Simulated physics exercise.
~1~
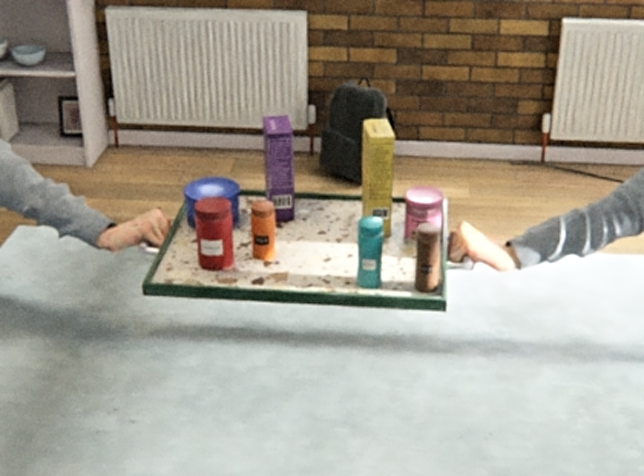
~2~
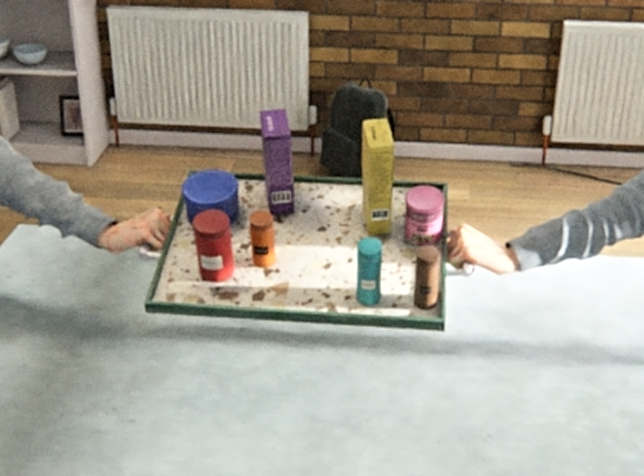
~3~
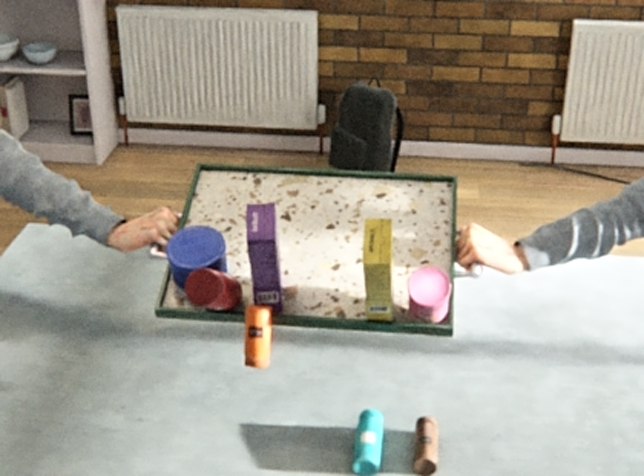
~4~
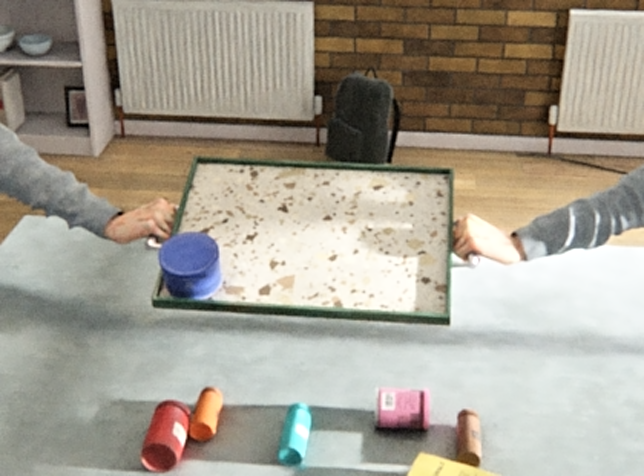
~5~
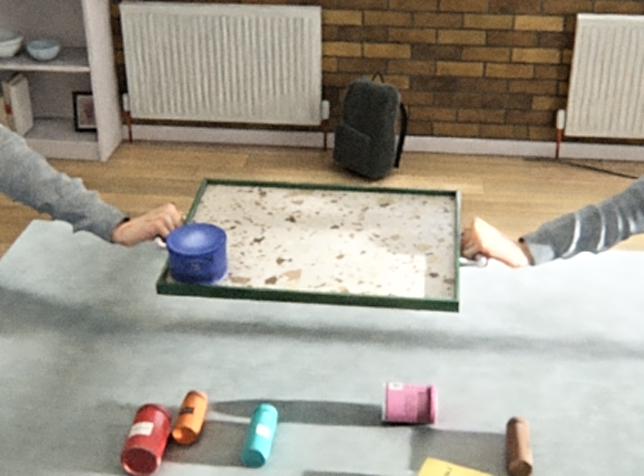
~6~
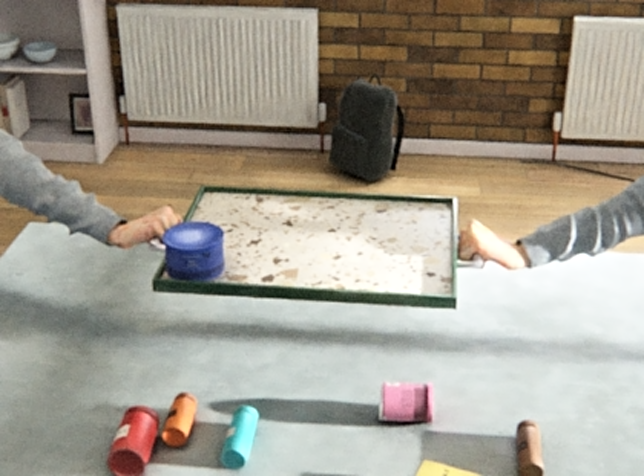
Two hands tipping a tray toward the viewer, spilling cartons, jars and shakers onto the table, then levelling it with only the blue tub aboard.
